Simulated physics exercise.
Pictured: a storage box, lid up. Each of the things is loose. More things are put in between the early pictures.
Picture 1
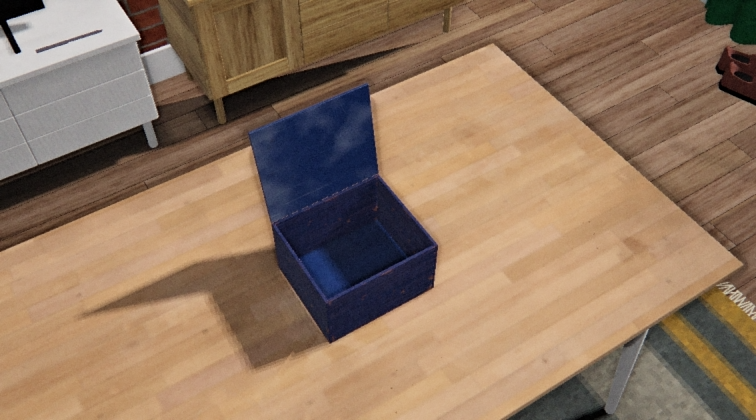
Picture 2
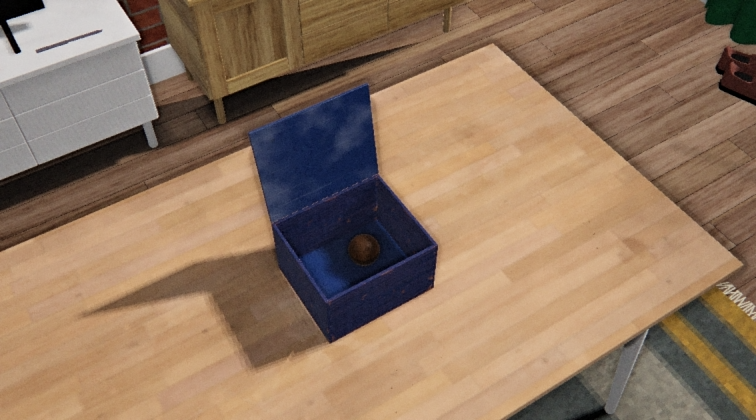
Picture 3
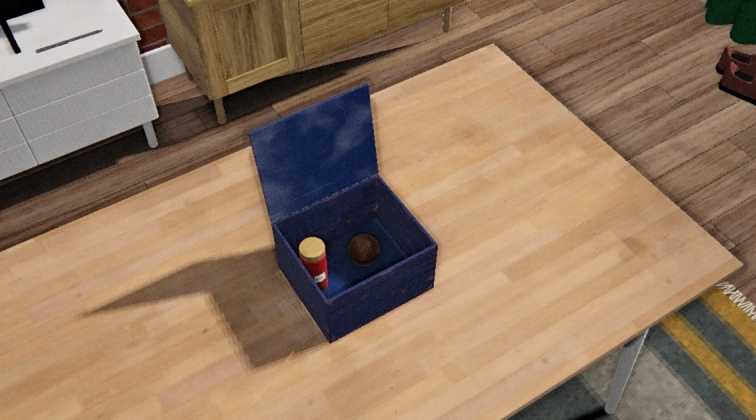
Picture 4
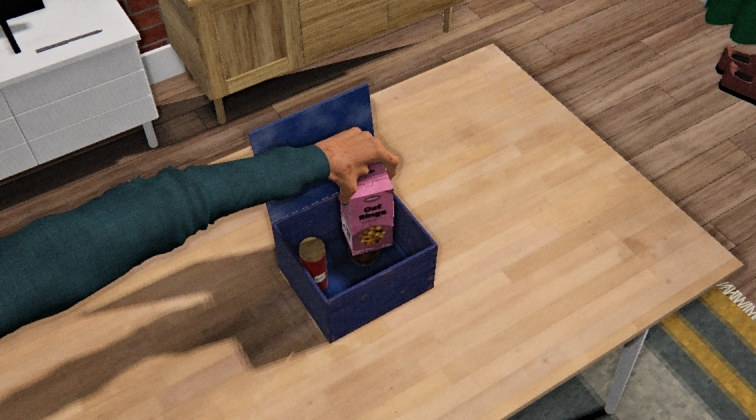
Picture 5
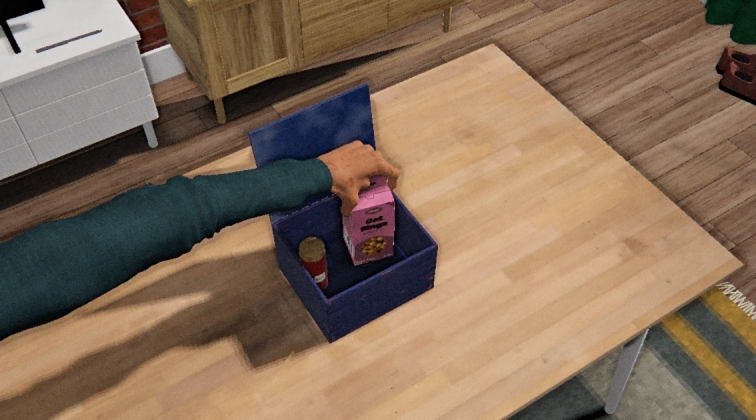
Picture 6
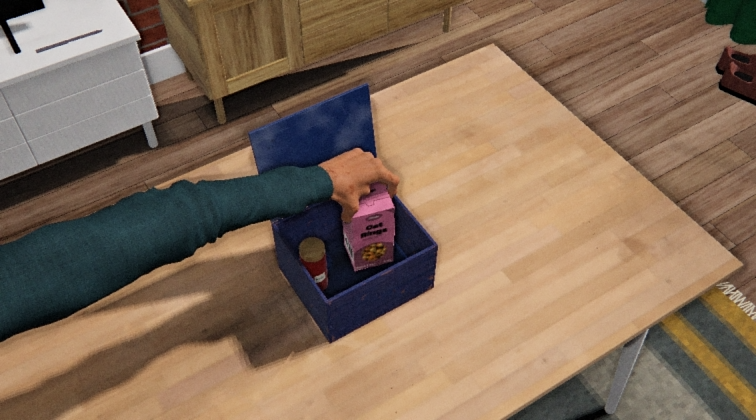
A hand in a dark teal sleeve reaches in from the left and lowers a pink carton into an open blue box, keeping hold of its top. Before that, a round brown object and then a red shaker with a tan lid, at the left, appear inside the empty box. The still, raised view shows a light wooden table, with cabinets behind on a wood floor.
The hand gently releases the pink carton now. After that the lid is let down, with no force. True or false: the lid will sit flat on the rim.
True.
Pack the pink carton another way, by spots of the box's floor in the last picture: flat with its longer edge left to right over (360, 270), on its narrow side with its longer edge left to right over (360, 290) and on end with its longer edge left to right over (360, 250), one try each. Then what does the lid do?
With the first placement it closes properly, with the second it closes properly, and with the third it doesn't close.
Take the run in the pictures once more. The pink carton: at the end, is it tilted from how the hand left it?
The pink carton ends up leaning.
Then, 0.40 s after the last picture, pink carton tipped 62° from how it was near (357, 251); brown ball rolled about its own width.
Then, 1.20 s after the last picture, lid starting down; pink carton on its side near (349, 274); brown ball rolled about its own width.
Then, 1.70 s after the last picture, lid 50° above the rim; pink carton on its side near (349, 274); brown ball rolled about its own width.
Then, 2.10 s after the last picture, lid 13° above the rim; pink carton on its side near (349, 274); brown ball rolled about its own width.
At rest, lid shut; tipped over in the box, pink carton; moved from the start, brown ball; red shaker in place. Seen from the same camera at the end, pink carton near (349, 274).
